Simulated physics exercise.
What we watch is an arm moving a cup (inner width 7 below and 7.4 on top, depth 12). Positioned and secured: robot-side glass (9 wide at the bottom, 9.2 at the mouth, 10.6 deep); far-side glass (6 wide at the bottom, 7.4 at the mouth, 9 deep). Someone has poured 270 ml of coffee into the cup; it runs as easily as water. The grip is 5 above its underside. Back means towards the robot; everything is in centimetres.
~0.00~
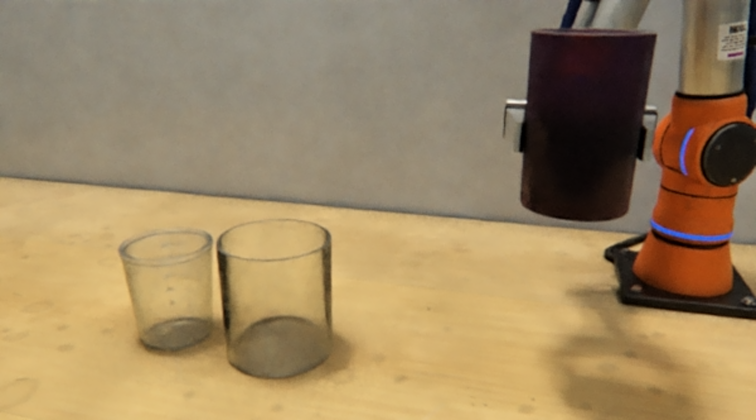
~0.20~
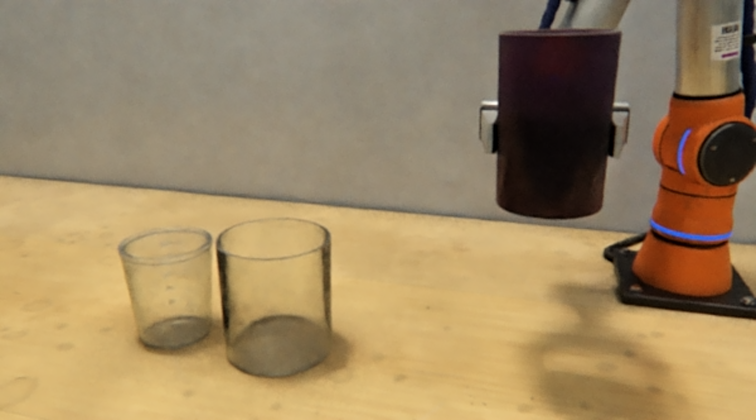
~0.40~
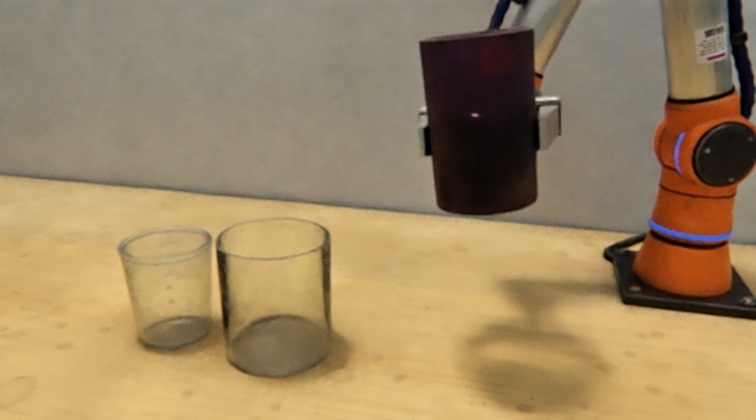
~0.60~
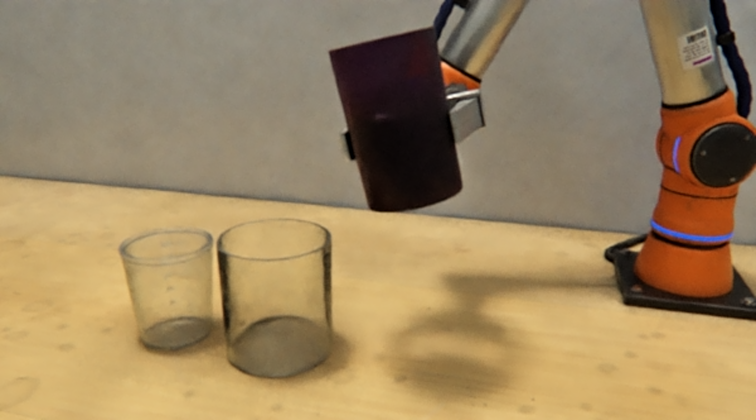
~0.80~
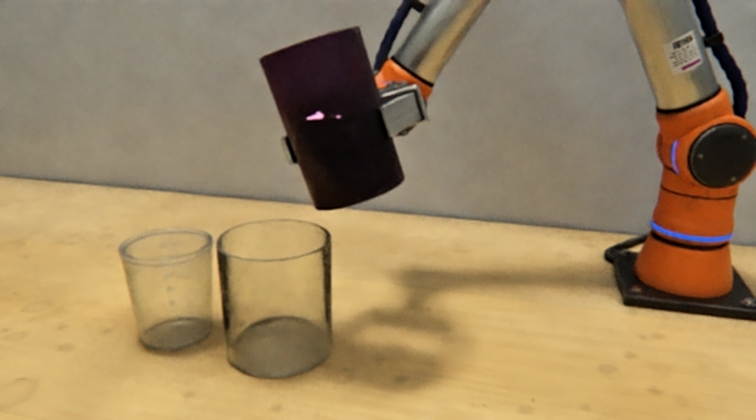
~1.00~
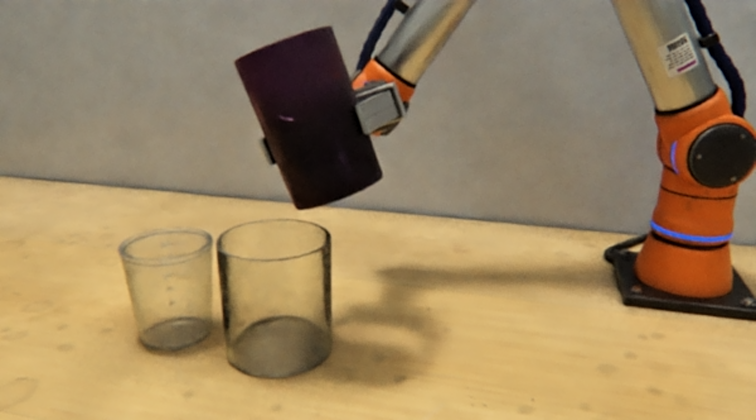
Robot arm carrying a dark cup leftward above a wooden table, tilting it gradually towards two clear glasses standing side by side.
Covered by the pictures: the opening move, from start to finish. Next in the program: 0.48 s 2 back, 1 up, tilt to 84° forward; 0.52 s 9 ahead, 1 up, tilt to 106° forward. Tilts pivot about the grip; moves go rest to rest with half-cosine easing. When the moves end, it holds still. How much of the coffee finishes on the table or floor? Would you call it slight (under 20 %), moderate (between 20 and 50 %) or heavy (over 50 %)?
I would call it heavy.
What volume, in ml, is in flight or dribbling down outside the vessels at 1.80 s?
It works out to close to 20 ml.
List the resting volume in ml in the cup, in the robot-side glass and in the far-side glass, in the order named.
Near 0 ml first, 0 ml second and 90 ml third.
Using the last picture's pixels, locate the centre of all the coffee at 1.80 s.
It's centred near (216, 197).
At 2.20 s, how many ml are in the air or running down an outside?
I'd say close to 20 ml.
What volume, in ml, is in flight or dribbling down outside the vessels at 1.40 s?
Volume outside the vessels: Near 5 ml.
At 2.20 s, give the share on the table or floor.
About 60 percent.
After 1.40 s, tilted 80° forward, liquid up to 23 above the table; 265 ml in the cup, 5 ml in the air or running down outside.
After 1.80 s, tilted 99° forward, liquid up to 34 above the table; 150 ml in the cup, 85 ml in the far-side glass, 20 ml on the table or floor, 20 ml in the air or running down outside.
After 2.20 s, tilted 106° forward, liquid up to 21 above the table; 160 ml on the table or floor, 90 ml in the far-side glass, 20 ml in the air or running down outside.
After 3.00 s, tilted 106° forward, liquid up to 4 above the table; 185 ml on the table or floor, 90 ml in the far-side glass.
In the end, 185 ml on the table or floor, 90 ml in the far-side glass. That is 67 % on the table or floor.
